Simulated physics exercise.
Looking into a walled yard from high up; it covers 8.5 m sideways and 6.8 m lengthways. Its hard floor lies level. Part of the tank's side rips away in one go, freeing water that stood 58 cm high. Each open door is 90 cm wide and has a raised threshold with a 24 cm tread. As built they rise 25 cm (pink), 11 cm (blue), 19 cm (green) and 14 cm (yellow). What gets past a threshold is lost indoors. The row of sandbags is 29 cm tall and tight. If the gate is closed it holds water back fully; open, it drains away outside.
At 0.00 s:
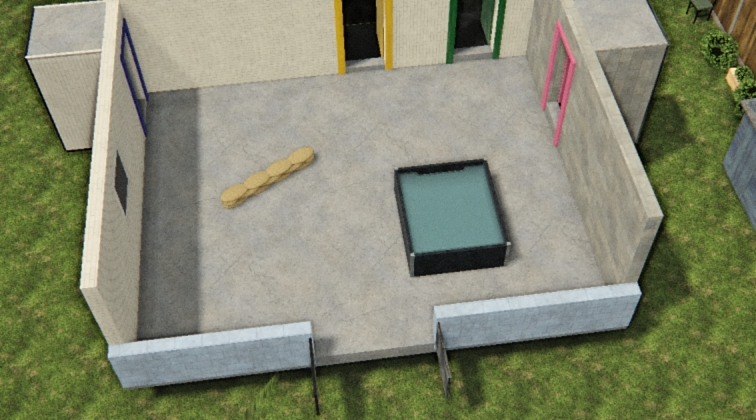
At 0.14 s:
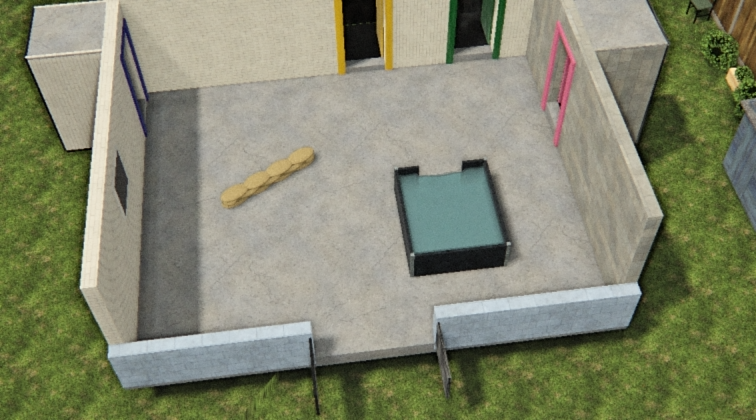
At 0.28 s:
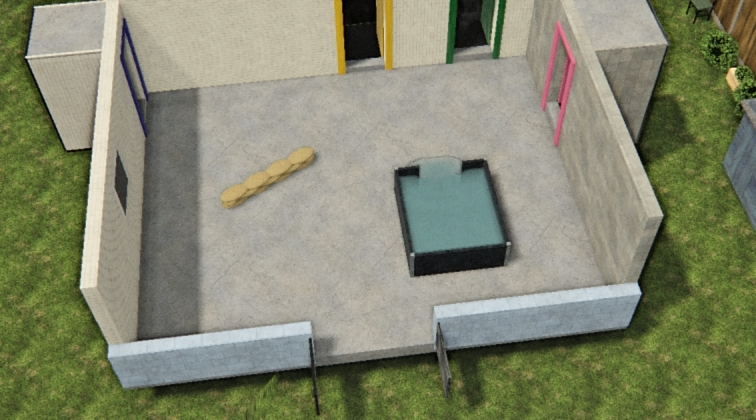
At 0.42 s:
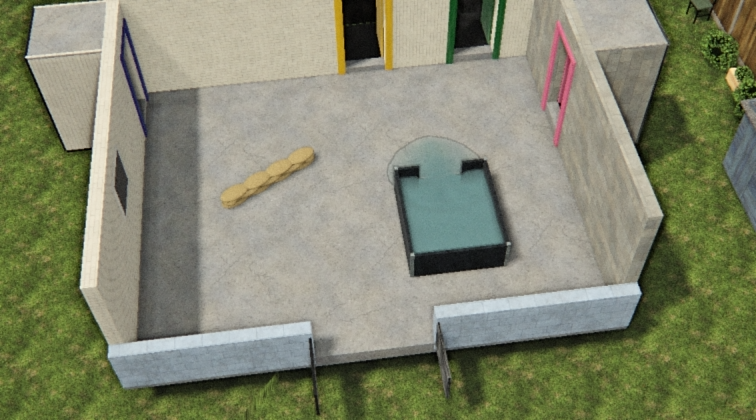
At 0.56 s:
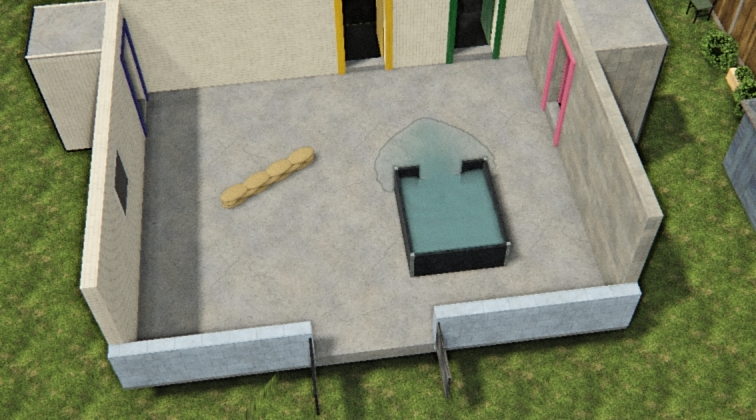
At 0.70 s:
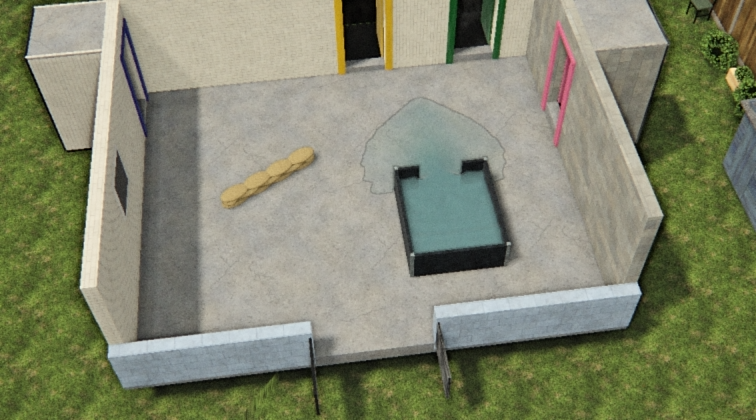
A walled yard with a level grey floor and grass around it is seen from high up by a still camera. A dark-sided tank of blue-green water stands right of centre, with a tan, rounded, log-like object to its left, yellow and green doorways behind, a blue one left and a pink one right. Part of the tank's far side opens, and water pours out, fanning thinly across the floor.
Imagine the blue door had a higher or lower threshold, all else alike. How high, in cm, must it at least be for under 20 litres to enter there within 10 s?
It would have to be roughly 6.5 cm high.
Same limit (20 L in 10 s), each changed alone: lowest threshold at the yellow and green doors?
Roughly 13.0 cm at yellow and 12.0 cm at green.
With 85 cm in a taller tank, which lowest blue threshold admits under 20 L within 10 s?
About 12.0 cm.
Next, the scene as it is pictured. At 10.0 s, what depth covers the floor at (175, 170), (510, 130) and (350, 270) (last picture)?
About 6, 4 and 0 cm.
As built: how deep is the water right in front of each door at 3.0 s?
Depths in cm: Pink 3, blue 0, green 15, yellow 16.
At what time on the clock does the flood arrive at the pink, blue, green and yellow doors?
Arrival: Pink 2.2 s, blue 4.0 s, green 1.6 s, yellow 1.4 s.
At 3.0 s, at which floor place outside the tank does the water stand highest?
Near (518, 60).
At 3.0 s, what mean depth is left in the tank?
About 28 cm.
After 1.4 s water covers 20 % of the floor, deepest (30 cm) near (441, 180); it has not reached the blue door.
After 3.0 s water covers 30 % of the floor, deepest (24 cm) near (518, 60); it has not reached the blue door.
After 10.0 s water covers 70 % of the floor, deepest (8 cm) near (580, 304); 7 cm at the blue door, 0 litres in over its 11 cm threshold.
At the blue door as built, the water arrived by 4.0 s and peaked near 11 cm at 4.8 s.
With a threshold of 5.5 cm, 39 litres would have come in within the 10 s; with 7.5 cm, 12 litres. So under 20 litres takes about 6.5 cm.
